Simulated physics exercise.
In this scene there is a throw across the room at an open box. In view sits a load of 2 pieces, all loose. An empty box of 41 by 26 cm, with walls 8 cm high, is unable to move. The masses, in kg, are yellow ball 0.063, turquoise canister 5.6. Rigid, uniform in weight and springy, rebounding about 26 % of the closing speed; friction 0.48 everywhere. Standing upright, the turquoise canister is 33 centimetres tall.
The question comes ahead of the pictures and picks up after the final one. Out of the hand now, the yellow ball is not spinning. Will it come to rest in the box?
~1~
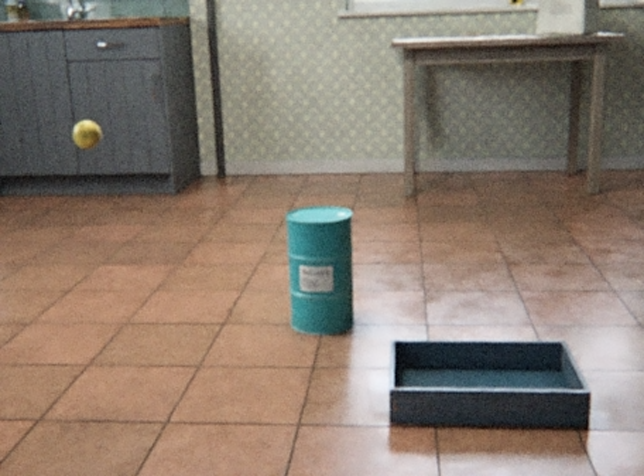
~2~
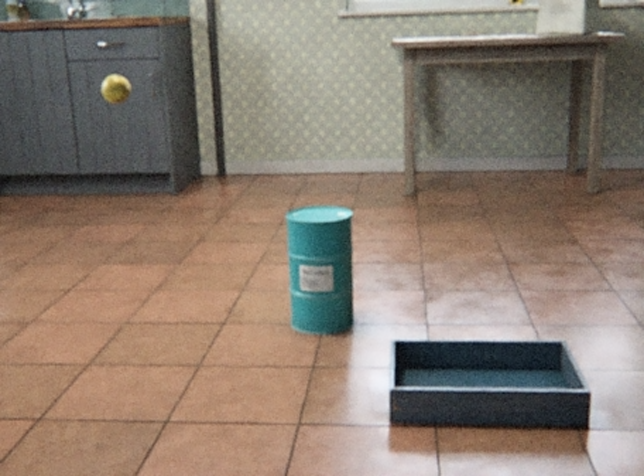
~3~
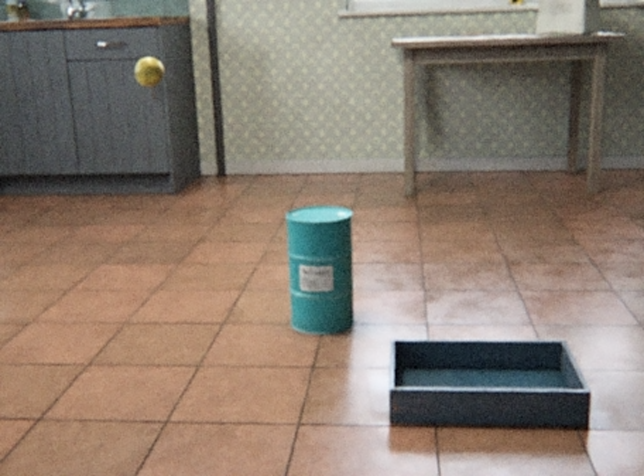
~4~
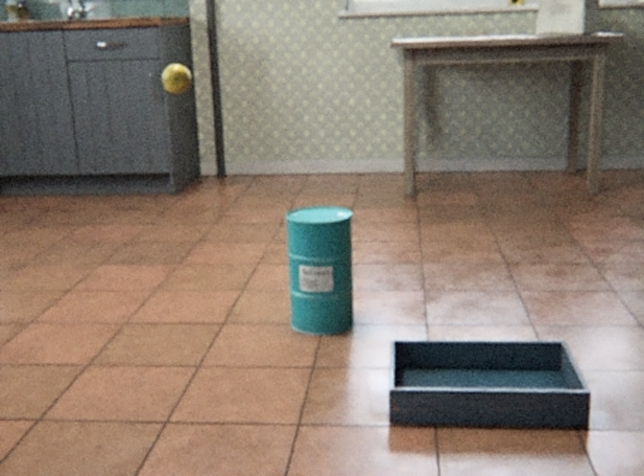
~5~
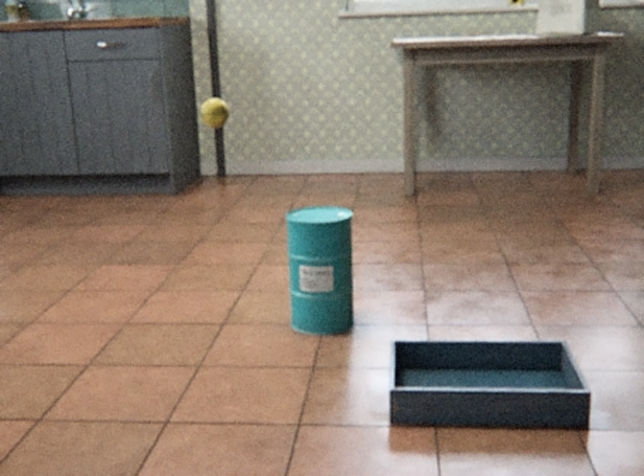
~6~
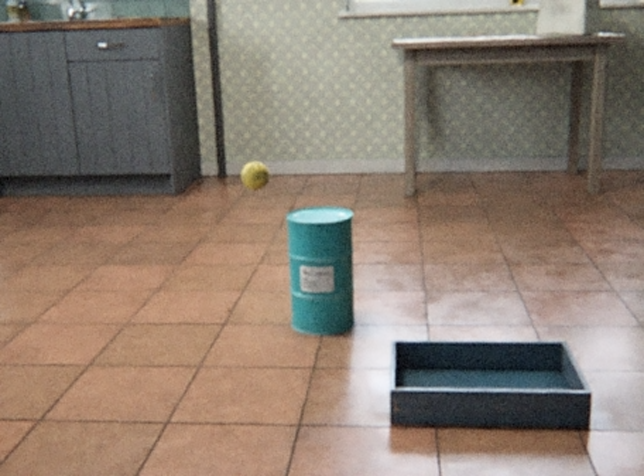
No - I'd say it is not contained.
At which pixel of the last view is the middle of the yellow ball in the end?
Close to (352, 399).
Then, 0.10 s past the last view, 41 cm from the box's middle; yellow ball near (306, 290).
Then, 0.20 s past the last view, ball outside, 31 cm from the box's middle; yellow ball near (349, 388).
Then, 0.30 s past the last view, ball outside, 26 cm from the box's middle; yellow ball near (376, 377).
Then, 0.50 s past the last view, ball outside, 28 cm from the box's middle; yellow ball near (365, 397).
Finally, ball outside, 31 cm from the box's middle; turquoise canister still in place (within 10 cm). Final places as that camera would see them, yellow ball near (352, 399).
